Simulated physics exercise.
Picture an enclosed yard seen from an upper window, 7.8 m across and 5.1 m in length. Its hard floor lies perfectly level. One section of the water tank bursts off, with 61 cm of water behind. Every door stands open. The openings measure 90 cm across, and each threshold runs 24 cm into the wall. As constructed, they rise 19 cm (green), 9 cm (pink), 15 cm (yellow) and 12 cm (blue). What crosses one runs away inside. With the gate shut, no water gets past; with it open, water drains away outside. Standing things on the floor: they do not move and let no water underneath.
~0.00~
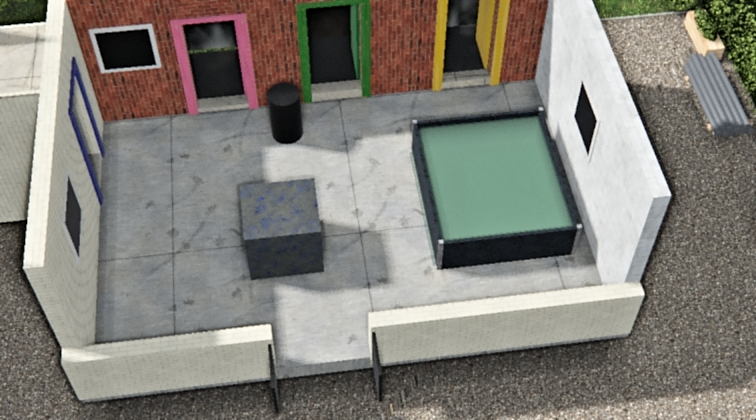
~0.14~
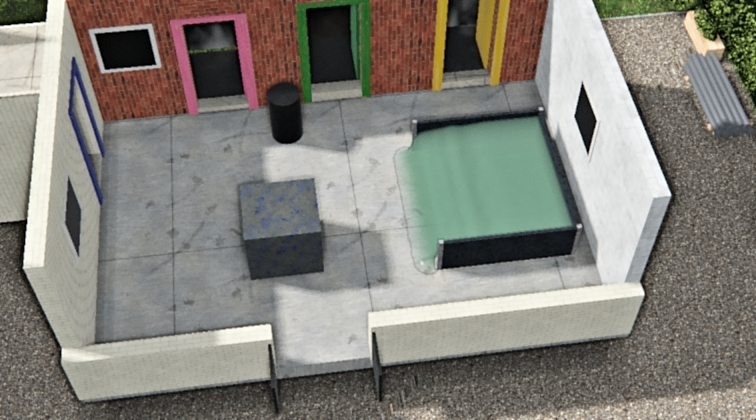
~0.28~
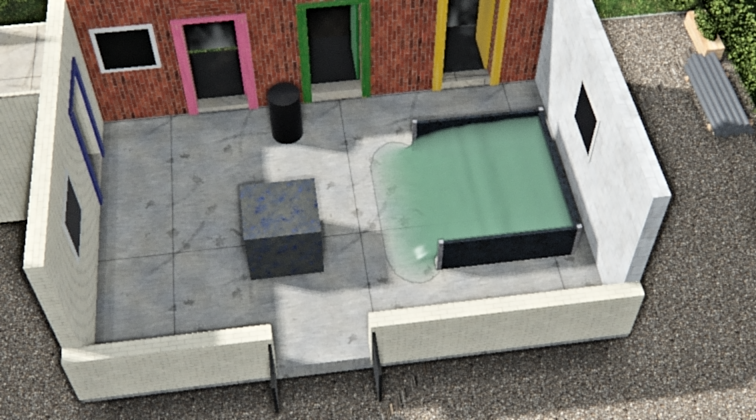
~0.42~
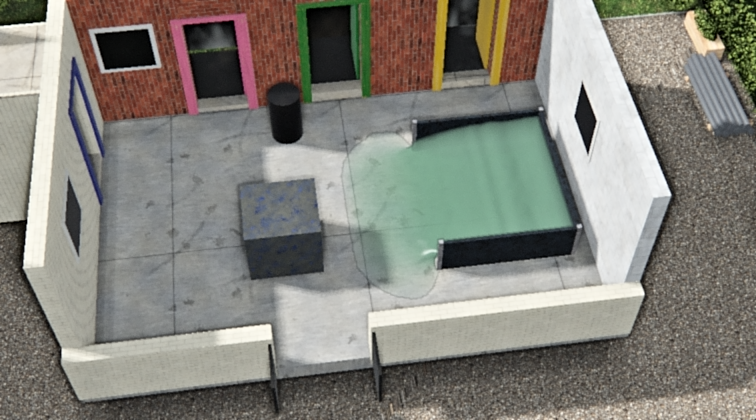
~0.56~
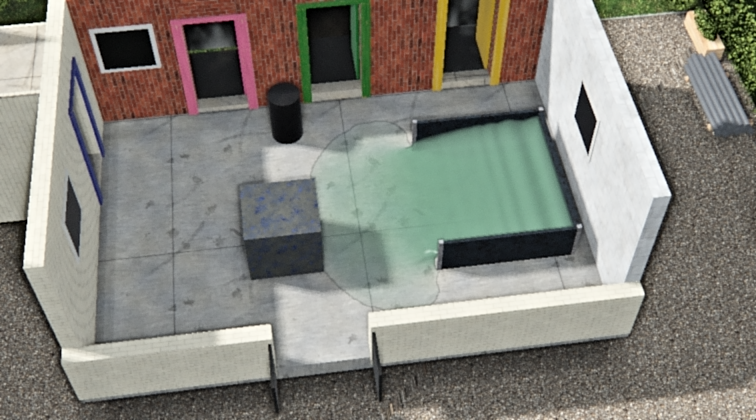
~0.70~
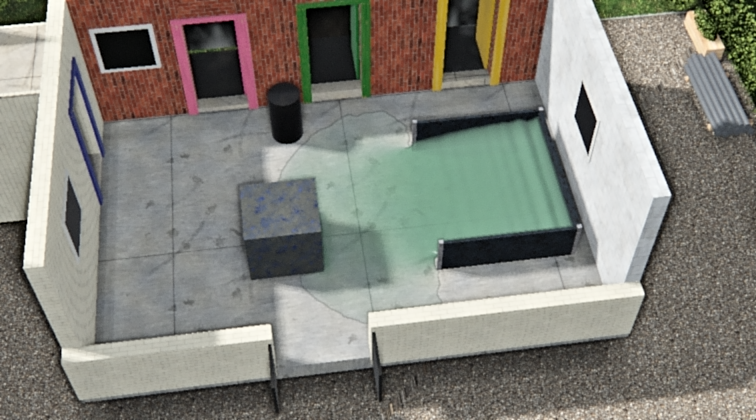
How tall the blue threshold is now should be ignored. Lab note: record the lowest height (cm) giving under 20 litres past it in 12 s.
Lowest height: 20 cm.
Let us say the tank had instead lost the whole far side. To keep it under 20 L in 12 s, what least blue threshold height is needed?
With that break, close to 9.5 cm.
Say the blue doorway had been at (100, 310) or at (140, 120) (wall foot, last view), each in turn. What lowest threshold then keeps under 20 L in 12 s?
About 10.5 cm for the first and 23 cm for the second.
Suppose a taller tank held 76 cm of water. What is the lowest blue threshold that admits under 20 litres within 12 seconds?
You'd need a step of close to 26 cm.
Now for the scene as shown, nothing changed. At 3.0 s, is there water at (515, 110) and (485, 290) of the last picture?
Note: Point one not yet reached; point two not yet reached.
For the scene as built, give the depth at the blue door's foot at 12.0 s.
About 7.0 centimetres.
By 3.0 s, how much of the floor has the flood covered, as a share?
Near 65 per cent of the open floor.
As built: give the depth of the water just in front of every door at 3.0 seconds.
Lab note, cm: Green 8; pink 11; yellow 0; blue 24.
After 1.4 s water covers 45 % of the floor, deepest (42 cm) near (325, 231); it has not reached the blue door.
After 3.0 s water covers 65 % of the floor, deepest (37 cm) near (114, 130); 24 cm at the blue door, 43 litres in over its 12 cm threshold.
After 12.0 s water covers 100 % of the floor, deepest (12 cm) near (517, 325); 7 cm at the blue door, 126 litres in over its 12 cm threshold.
At the blue door as built, the water arrived by 1.9 s and peaked near 25 cm at 3.6 s.
With a threshold of 18.5 cm, 35 litres would have come in within the 12 s; with 25 cm, 3 litres. So under 20 litres takes about 20 cm.
